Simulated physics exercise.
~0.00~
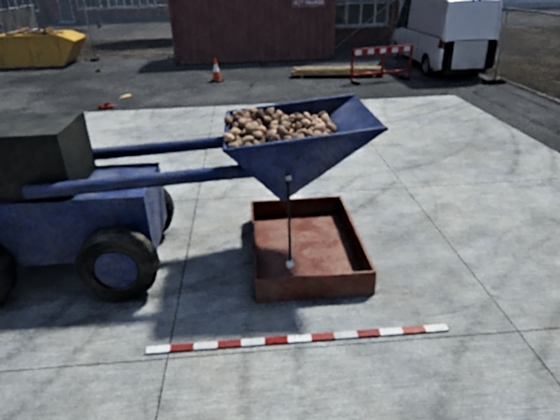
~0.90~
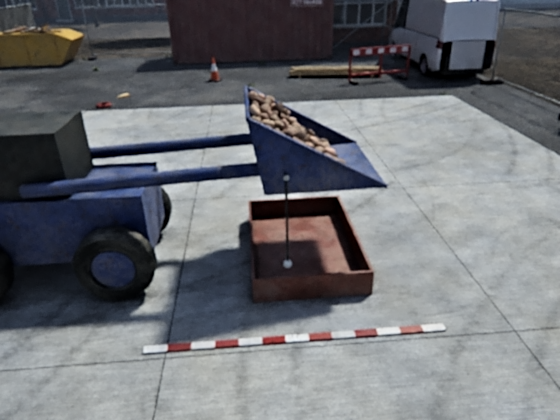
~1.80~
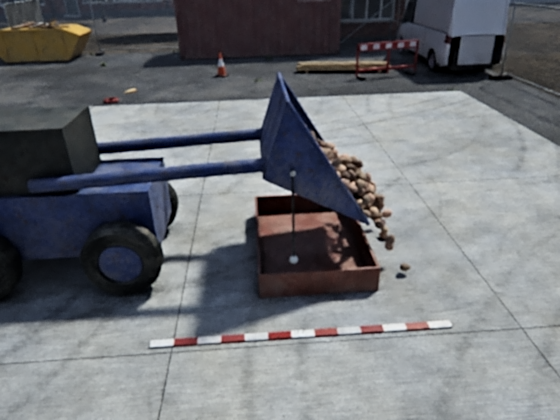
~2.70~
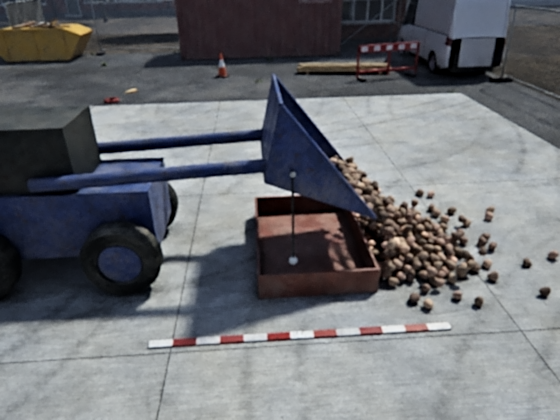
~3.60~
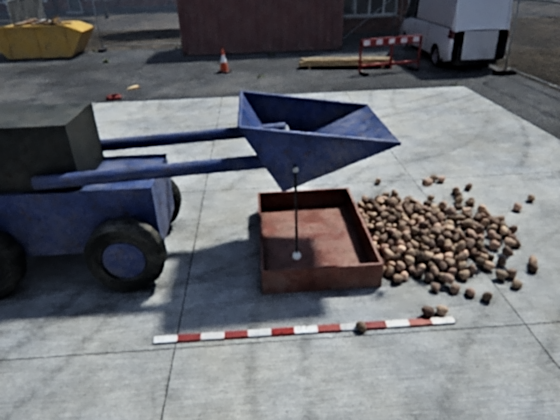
A blue loader tips its bucket of stones, which spill beyond the reddish bin onto concrete.
